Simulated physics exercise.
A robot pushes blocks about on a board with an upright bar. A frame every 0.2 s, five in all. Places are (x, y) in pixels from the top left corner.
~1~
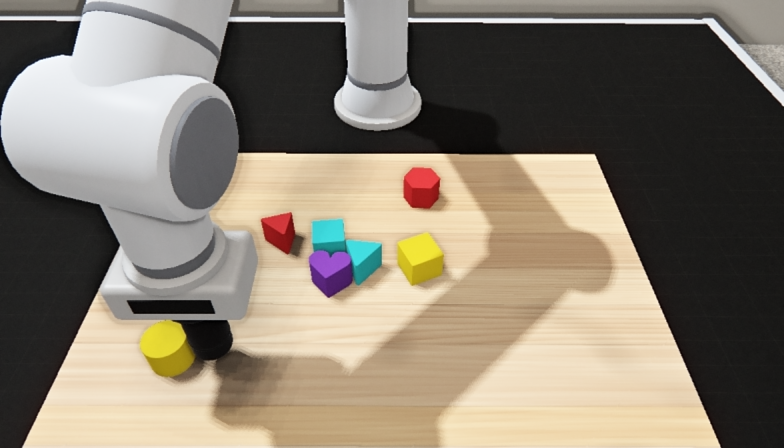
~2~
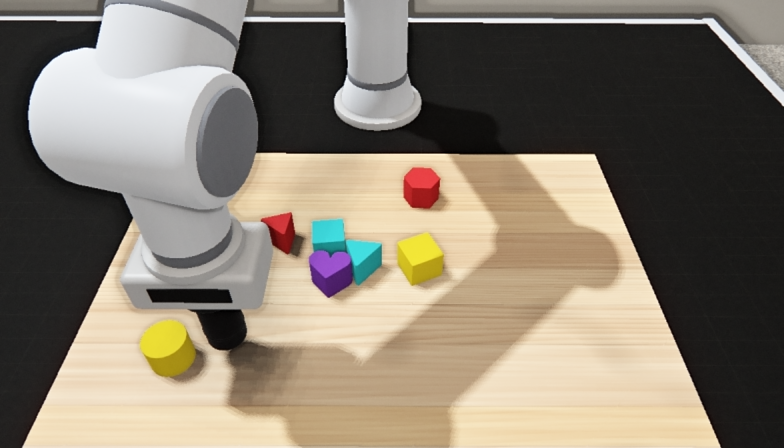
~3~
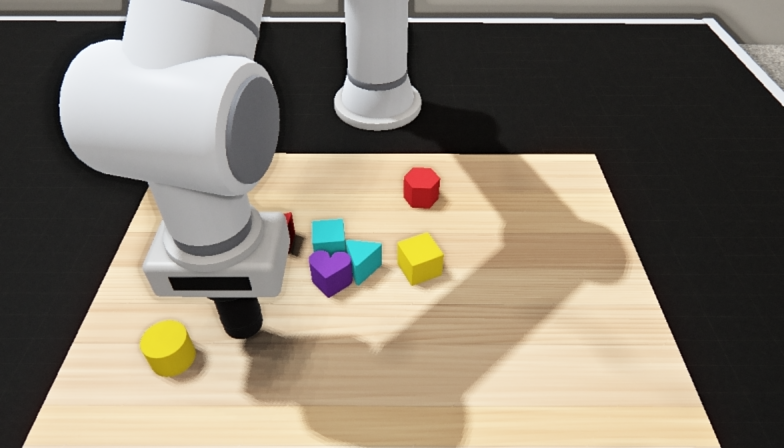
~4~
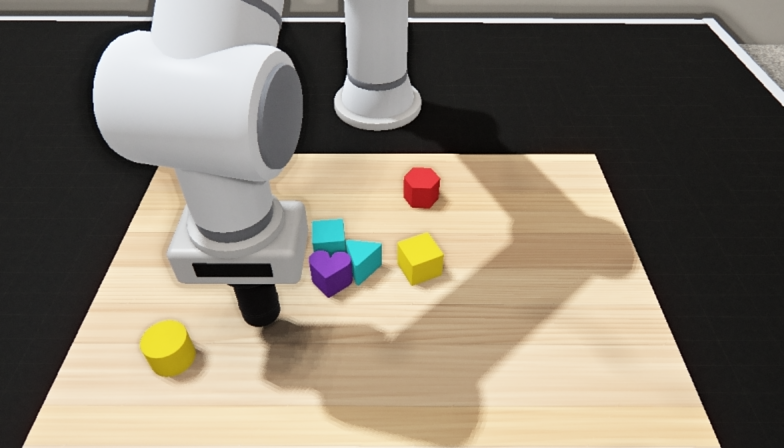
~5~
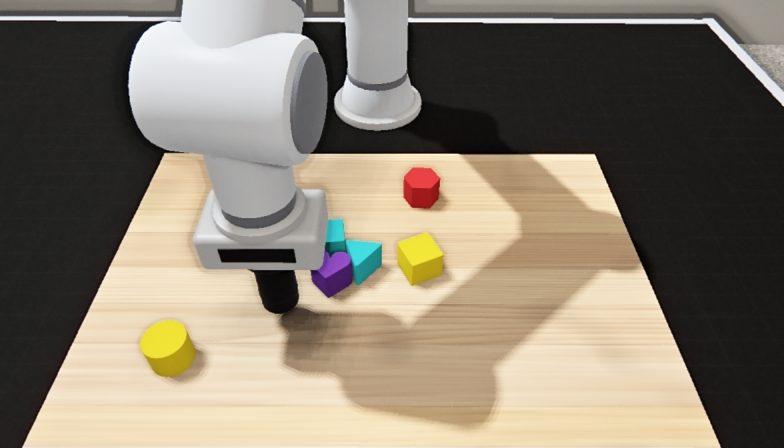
White robot arm moving a black upright bar away from a yellow cylinder, rightward across a wooden board, the coloured blocks staying still.
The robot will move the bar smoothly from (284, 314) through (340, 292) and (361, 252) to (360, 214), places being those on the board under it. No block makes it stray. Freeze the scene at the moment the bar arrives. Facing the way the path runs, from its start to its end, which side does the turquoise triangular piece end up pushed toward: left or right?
Toward the right.
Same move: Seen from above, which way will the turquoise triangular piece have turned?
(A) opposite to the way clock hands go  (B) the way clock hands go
The answer is B.
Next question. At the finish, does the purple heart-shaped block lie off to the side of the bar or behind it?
That would be a no.
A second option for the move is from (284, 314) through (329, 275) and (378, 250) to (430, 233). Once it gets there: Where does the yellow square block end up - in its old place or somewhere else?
Here's my answer: The yellow square block gets displaced.
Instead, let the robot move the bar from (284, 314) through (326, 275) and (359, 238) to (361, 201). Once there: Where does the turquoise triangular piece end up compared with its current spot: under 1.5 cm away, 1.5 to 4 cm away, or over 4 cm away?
That block covers upwards of 4 cm.
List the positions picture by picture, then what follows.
The first frame shows bar's lower end at (214, 344); turquoise square block at (328, 230); purple heart-shaped block at (329, 262); turquoise triangular piece at (362, 249); yellow square block at (420, 248).
The second frame shows bar at (228, 335); blocks still.
The third frame shows bar at (244, 324); blocks still.
The fourth frame shows bar at (262, 313); blocks still.
The fifth frame shows bar at (281, 300); turquoise square block at (328, 230); purple heart-shaped block at (329, 262); turquoise triangular piece at (362, 249); yellow square block at (420, 248).
On the path given first. One third of the way, bar at (339, 277); turquoise square block at (328, 228), turned 15° anticlockwise; purple heart-shaped block at (349, 247), turned 40° anticlockwise; turquoise triangular piece at (378, 238), turned 20° clockwise.
Two thirds of the way, bar at (360, 238); turquoise square block at (328, 218), turned 70° anticlockwise; purple heart-shaped block at (366, 210), turned 45° anticlockwise; turquoise triangular piece at (390, 233), turned 20° clockwise.
At the end, bar at (359, 200); turquoise square block at (326, 217), turned 80° anticlockwise; purple heart-shaped block at (373, 177); turquoise triangular piece at (390, 233), turned 20° clockwise; yellow square block still.
